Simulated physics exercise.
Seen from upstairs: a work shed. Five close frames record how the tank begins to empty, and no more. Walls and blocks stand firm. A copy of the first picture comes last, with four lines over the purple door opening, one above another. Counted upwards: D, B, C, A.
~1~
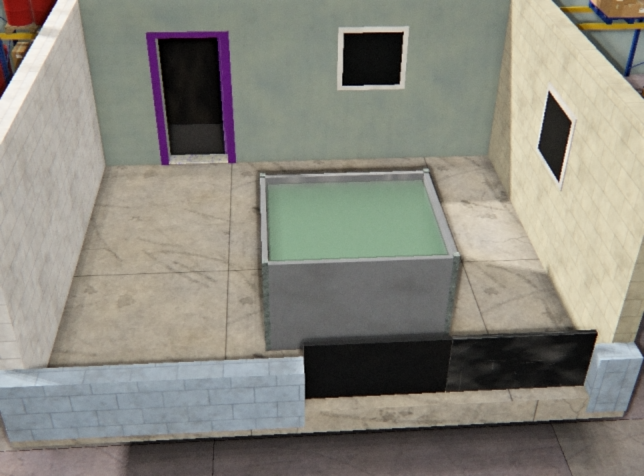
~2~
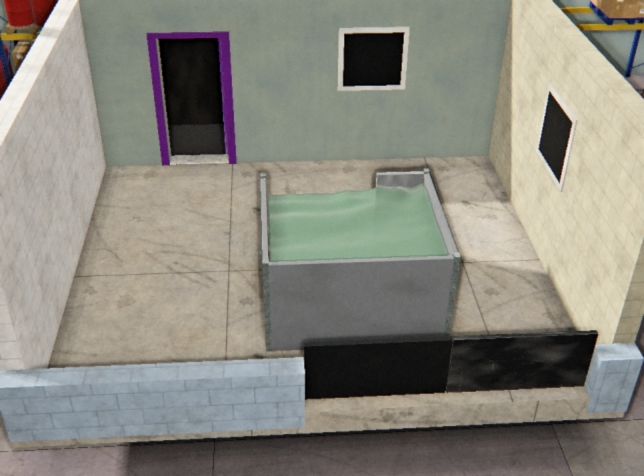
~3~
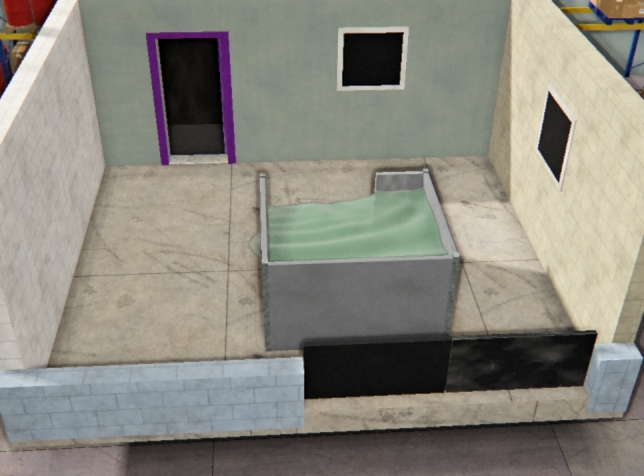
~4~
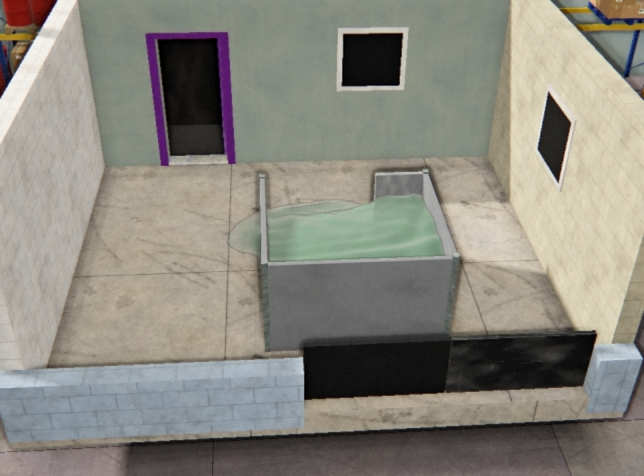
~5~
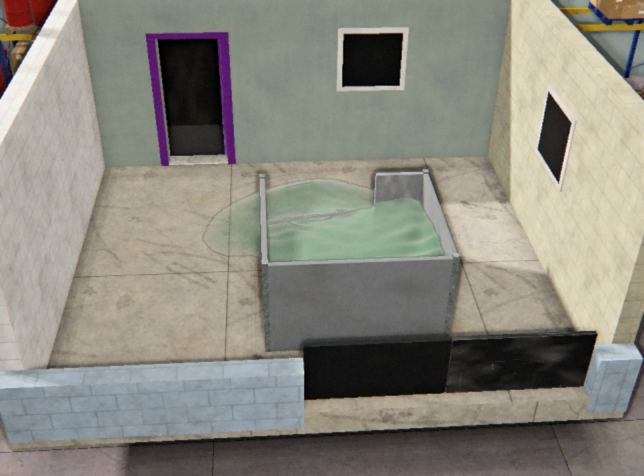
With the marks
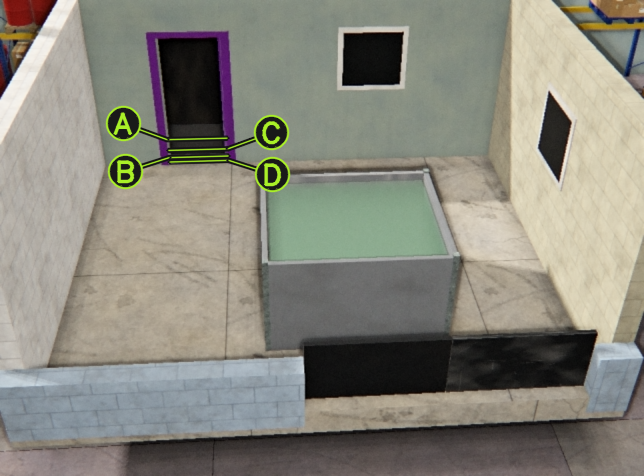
A square grey tank of pale green water stands on the stained concrete floor of a work shed, seen from above by a still camera. A purple-framed doorway and a white-framed window are in the green back wall, with pale walls either side and black panels in front. The tank's back side opens, the water ripples and sinks, and a thin sheet spreads behind and leftward across the floor.
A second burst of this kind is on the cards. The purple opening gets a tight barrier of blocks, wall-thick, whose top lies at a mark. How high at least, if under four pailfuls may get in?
A is the one.
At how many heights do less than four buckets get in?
One of them.
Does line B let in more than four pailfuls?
Yes, that goes wrong.
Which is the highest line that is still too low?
The answer is C.
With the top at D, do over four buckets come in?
Yes, that goes wrong.
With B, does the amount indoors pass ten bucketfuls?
Yes.
On the marked copy, A at (197, 138); B at (198, 156); C at (198, 149); D at (199, 161); from the bottom up D, B, C, A.
For line A, a splash gets over, under a bucket.
For line B, dozens of bucketfuls pour in.
For line C, about 9 bucketfuls get in.
For line D, dozens of bucketfuls pour in.
